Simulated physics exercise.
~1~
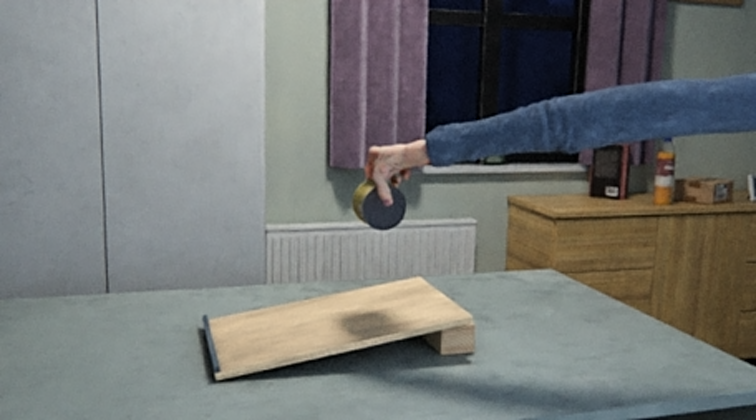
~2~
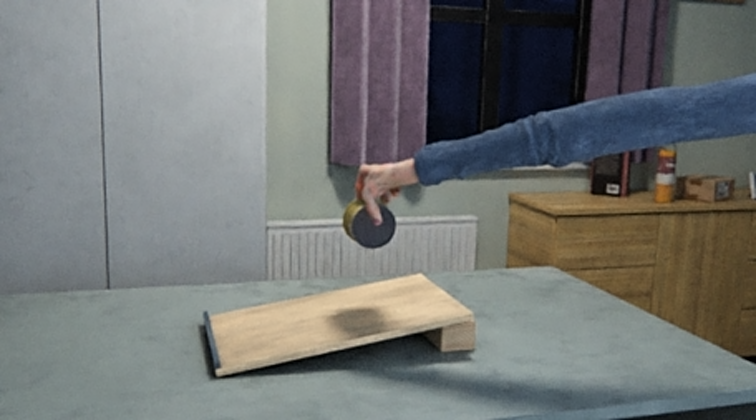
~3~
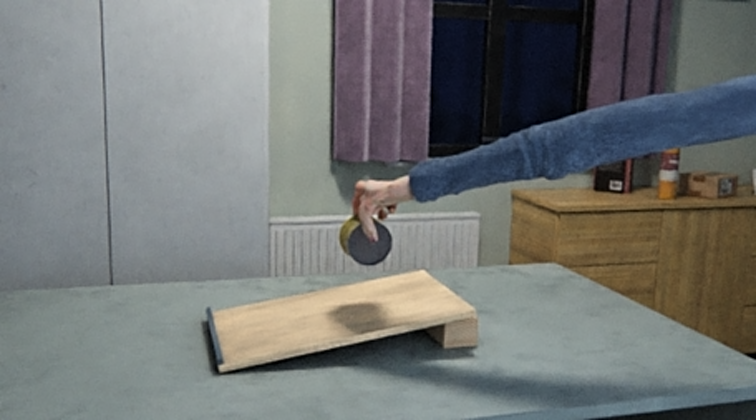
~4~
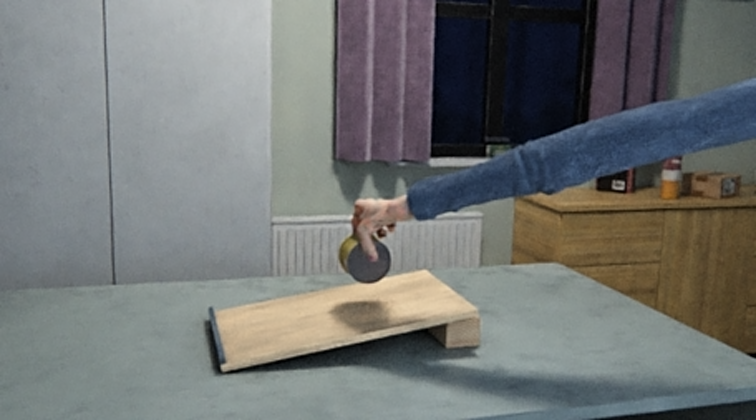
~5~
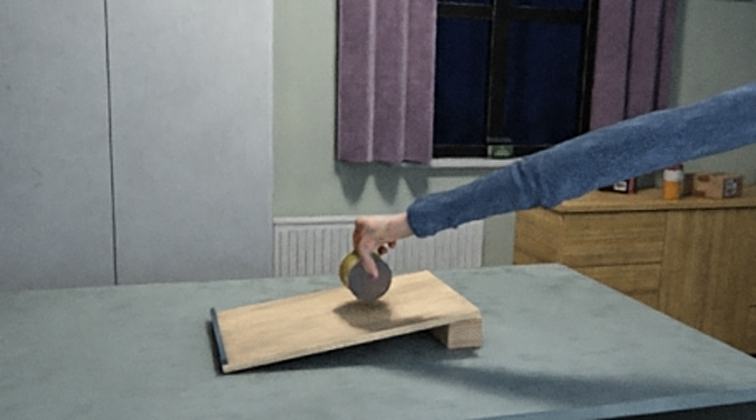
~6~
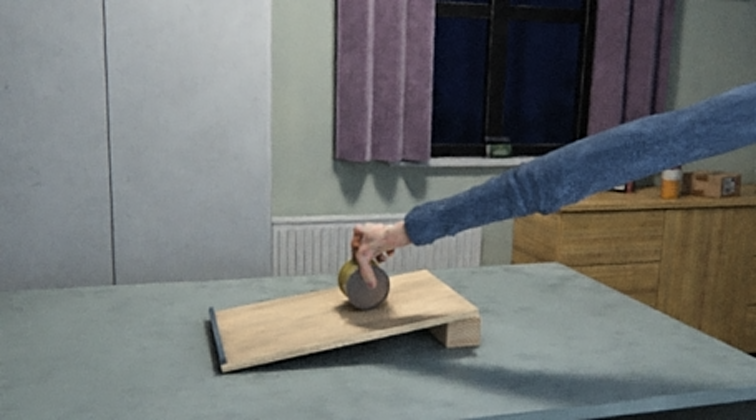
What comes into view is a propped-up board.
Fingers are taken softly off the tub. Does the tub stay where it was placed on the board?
No - you'll see it lose its hold.
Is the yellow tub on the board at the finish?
Result: The yellow tub does not stay on top.
Then, 0.90 s on from there, yellow tub shifted well along near (231, 309).
Then, 1.80 s on from there, yellow tub now off the board.
Then, 2.60 s on from there, things are still on the move.
In the end, off the board, yellow tub. The yellow tub slides or rolls down.
